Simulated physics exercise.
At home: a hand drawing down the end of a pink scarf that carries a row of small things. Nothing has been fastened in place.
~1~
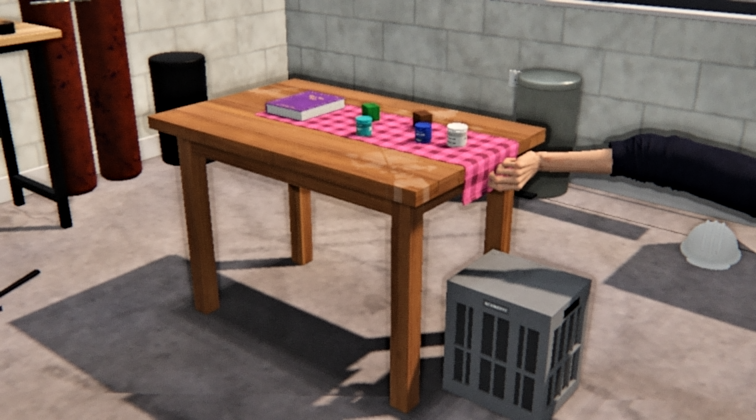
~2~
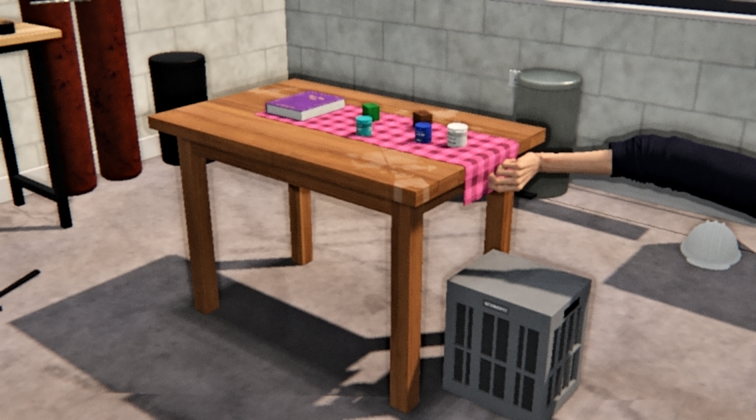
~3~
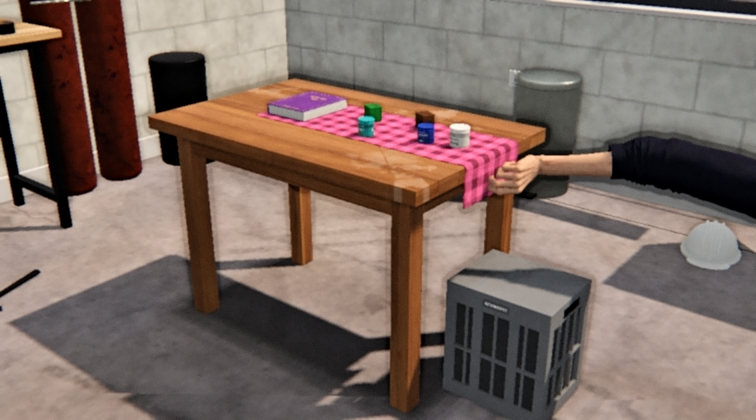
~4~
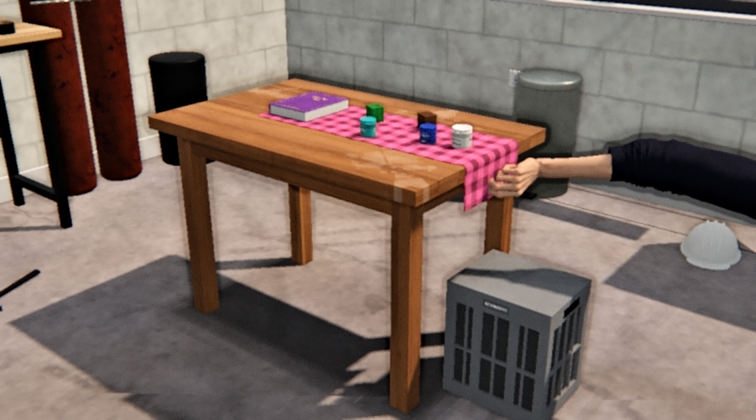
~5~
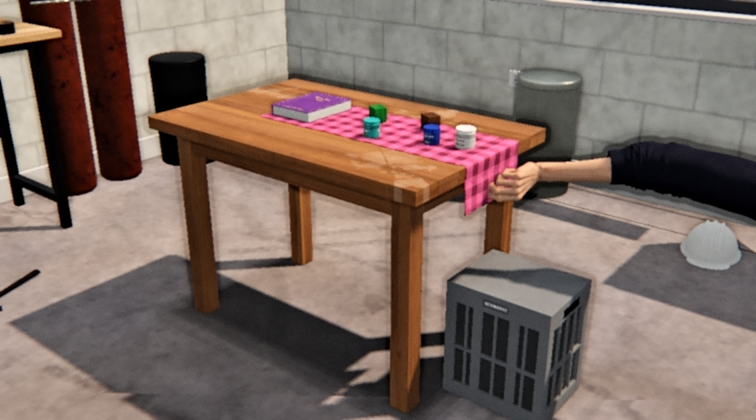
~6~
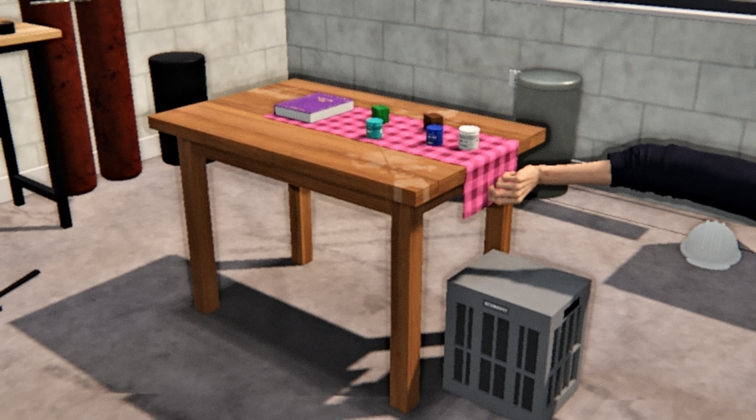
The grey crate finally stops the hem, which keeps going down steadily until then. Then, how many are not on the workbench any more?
You will see two of them fall.
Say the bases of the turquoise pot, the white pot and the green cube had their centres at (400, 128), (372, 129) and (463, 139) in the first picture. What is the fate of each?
The turquoise pot does not fall, the white pot keeps its place on top, the green cube drops off.
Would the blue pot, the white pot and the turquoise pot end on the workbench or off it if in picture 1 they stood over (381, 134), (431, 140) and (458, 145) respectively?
Blue pot: Safe. White pot: Lost. Turquoise pot: Lost.
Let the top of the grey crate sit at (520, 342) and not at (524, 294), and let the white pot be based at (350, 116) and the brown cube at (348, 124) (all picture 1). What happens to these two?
Observed: White pot remains seated; brown cube remains seated.
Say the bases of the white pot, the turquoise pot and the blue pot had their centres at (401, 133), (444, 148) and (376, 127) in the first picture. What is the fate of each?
The white pot ends up still aboard, the turquoise pot ends up knocked off, the blue pot ends up still aboard.
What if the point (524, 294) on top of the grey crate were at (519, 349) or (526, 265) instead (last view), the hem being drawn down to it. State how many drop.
First height: 4; second height: 1.
Early on, hem near (489, 245); white pot gone.
Midway, hem on the crate; white pot and blue pot gone.
Finally, hem on the crate; white pot and blue pot gone. It carries off two.
